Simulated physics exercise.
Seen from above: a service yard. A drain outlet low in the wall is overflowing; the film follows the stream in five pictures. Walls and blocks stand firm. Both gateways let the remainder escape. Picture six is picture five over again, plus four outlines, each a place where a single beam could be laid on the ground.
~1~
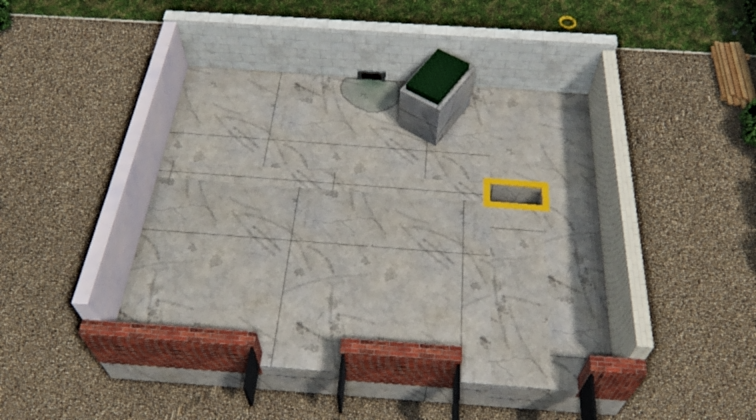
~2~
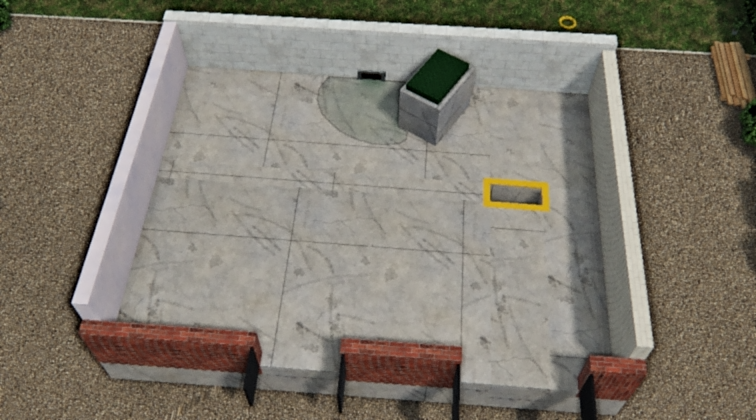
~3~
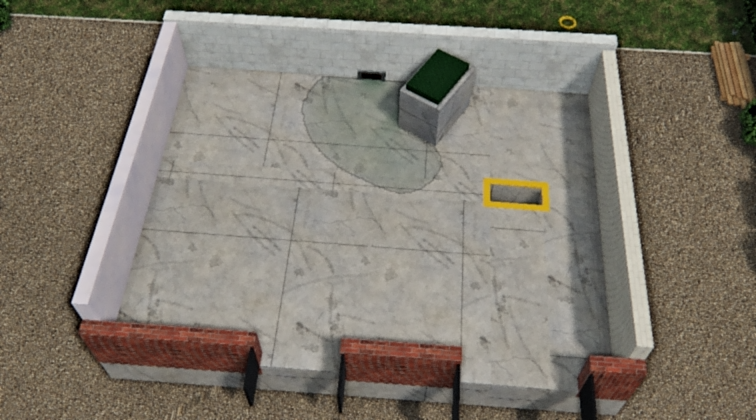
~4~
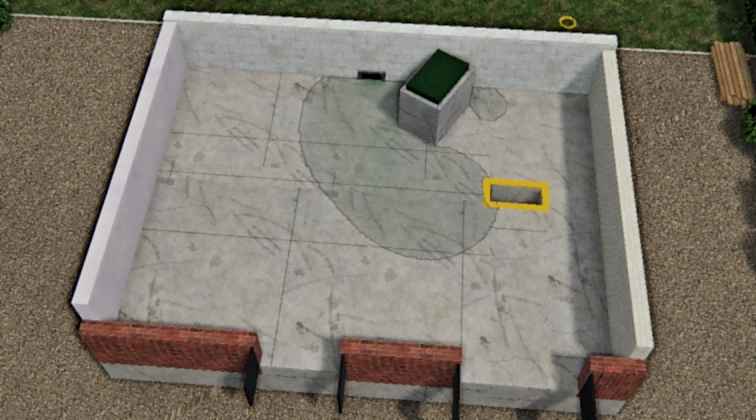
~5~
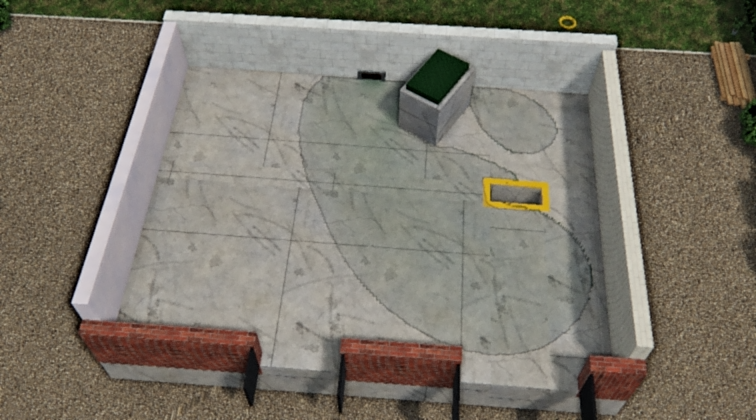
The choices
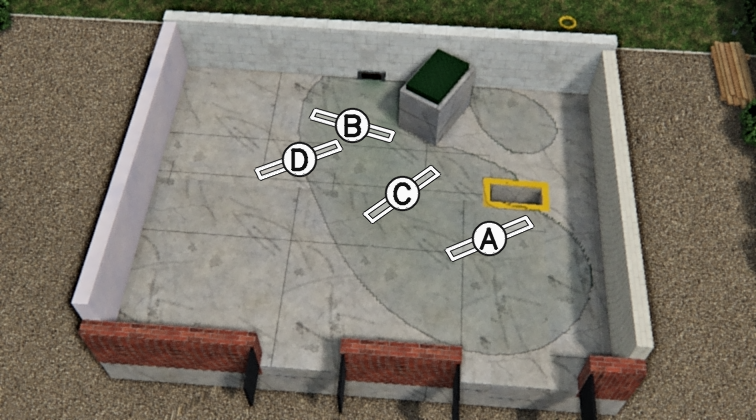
Water spreads across the pale concrete floor of a walled service yard, seen from above by a camera that stays still. A grey block with a green top stands near a dark outfall at the back wall, a yellow-edged drain pit lies right of centre, and low red brick walls line the front. The thin sheet widens from the outfall toward the lower right, shows beyond the block, and reaches the pit.
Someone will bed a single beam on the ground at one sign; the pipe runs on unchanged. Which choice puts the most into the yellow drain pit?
Go for A.
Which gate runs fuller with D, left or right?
The right gate.
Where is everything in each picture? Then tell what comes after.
Outfall at (372, 75); yellow drain pit at (516, 195); open gate at (517, 373); open gate at (303, 355); water covers 2 % of the ground and shows as far out as (382, 106); yellow drain pit still dry.
Water covers 5 % of the ground and shows as far out as (391, 138); yellow drain pit still dry.
Water covers 11 % of the ground and shows as far out as (421, 182); yellow drain pit still dry.
Water covers 20 % of the ground and shows as far out as (423, 256); yellow drain pit still dry.
Water covers 35 % of the ground and shows as far out as (548, 332); yellow drain pit taking water.
On the marked copy, A from (449, 254) to (528, 221); B from (313, 114) to (391, 136); C from (368, 217) to (434, 171); D from (258, 174) to (338, 145).
With A, about 37 % of the stream runs into the yellow drain pit, about 62 % out by the gates.
With B, about 13 % of the stream runs into the yellow drain pit, about 84 % out by the gates.
With C, about 21 % of the stream runs into the yellow drain pit, about 78 % out by the gates.
With D, about 12 % of the stream runs into the yellow drain pit, about 86 % out by the gates.
